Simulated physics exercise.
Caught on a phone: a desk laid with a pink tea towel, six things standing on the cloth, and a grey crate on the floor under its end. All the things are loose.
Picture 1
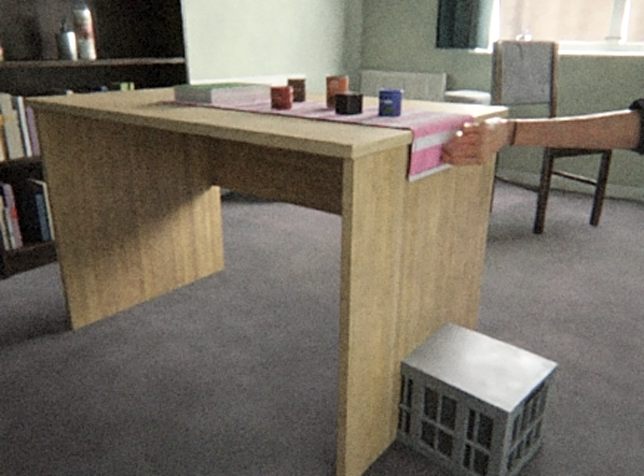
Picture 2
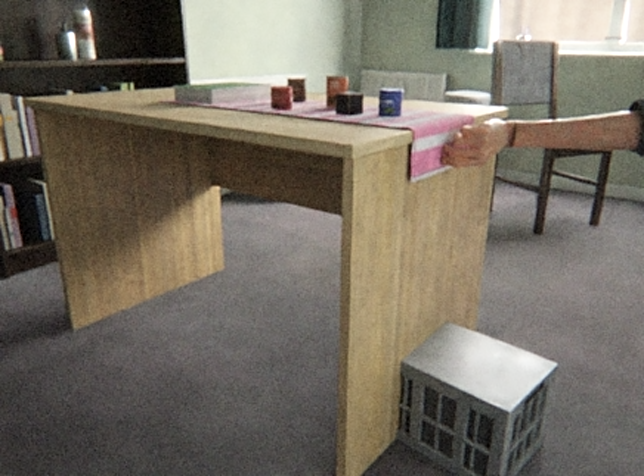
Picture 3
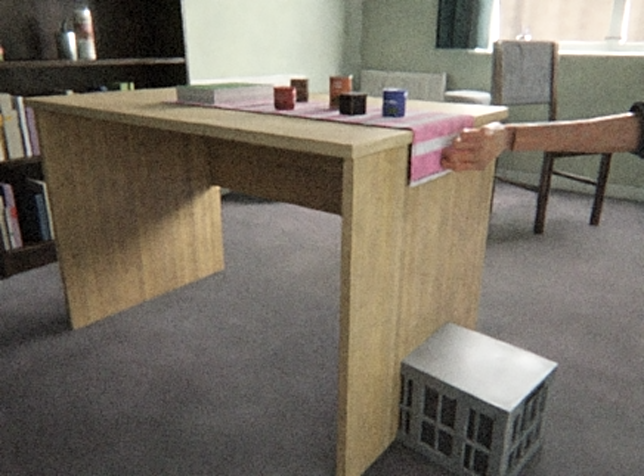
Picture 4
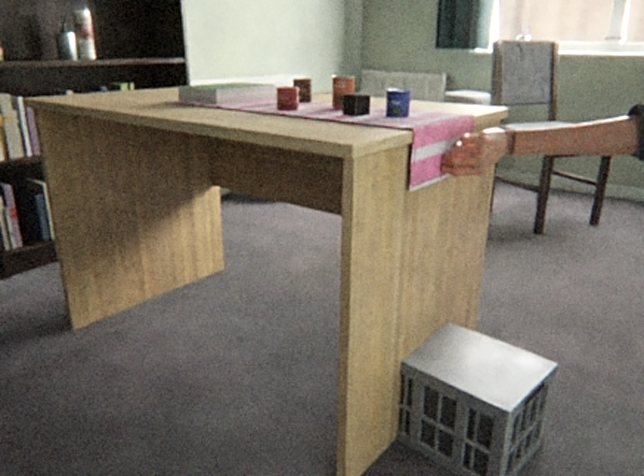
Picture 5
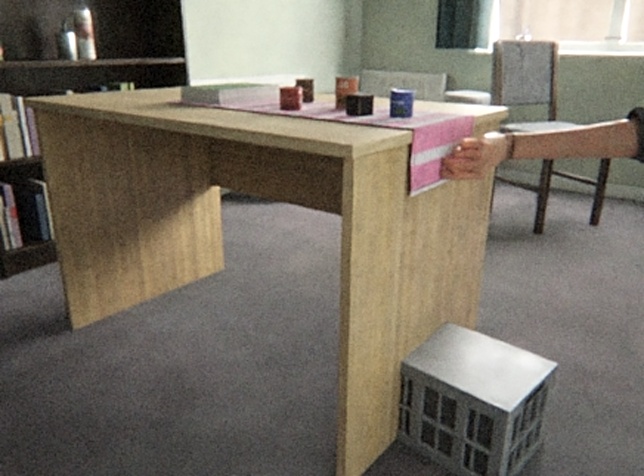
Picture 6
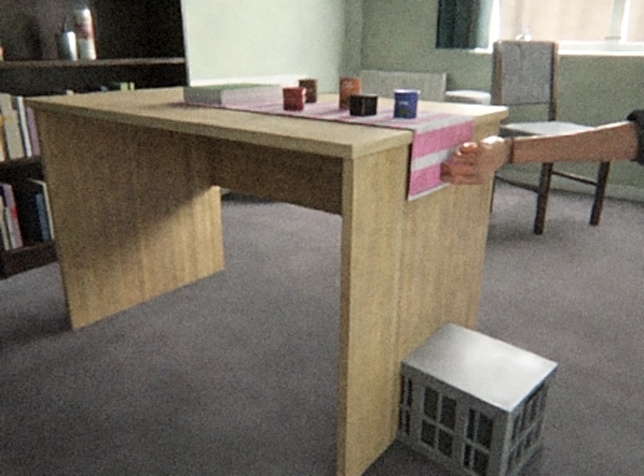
Pink cloth being drawn slowly down over the end of a wooden desk by a hand, small pots riding slightly right with it.
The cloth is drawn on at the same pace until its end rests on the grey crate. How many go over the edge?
The answer is four.
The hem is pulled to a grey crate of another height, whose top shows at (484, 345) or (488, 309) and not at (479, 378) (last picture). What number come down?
It would be 3 and 2.
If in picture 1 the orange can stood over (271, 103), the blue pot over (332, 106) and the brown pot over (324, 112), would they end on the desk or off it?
The orange can does not fall; the blue pot tumbles off; the brown pot comes down.
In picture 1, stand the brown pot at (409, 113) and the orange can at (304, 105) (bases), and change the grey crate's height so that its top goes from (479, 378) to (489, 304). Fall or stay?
The brown pot goes over; the orange can holds on.
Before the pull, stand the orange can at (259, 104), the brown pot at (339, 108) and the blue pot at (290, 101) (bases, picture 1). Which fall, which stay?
The orange can keeps its place on top; the brown pot comes down; the blue pot remains up.
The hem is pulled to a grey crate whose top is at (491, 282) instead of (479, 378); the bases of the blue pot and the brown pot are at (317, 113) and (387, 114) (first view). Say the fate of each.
The blue pot keeps its place on top; the brown pot drops off.
Soon after, hem near (437, 279); blue pot and black cube gone.
After that, hem near (435, 329); blue pot, black cube and orange can gone.
In the end, hem on the crate; blue pot, black cube, orange can and red pot gone. Over the edge go four.
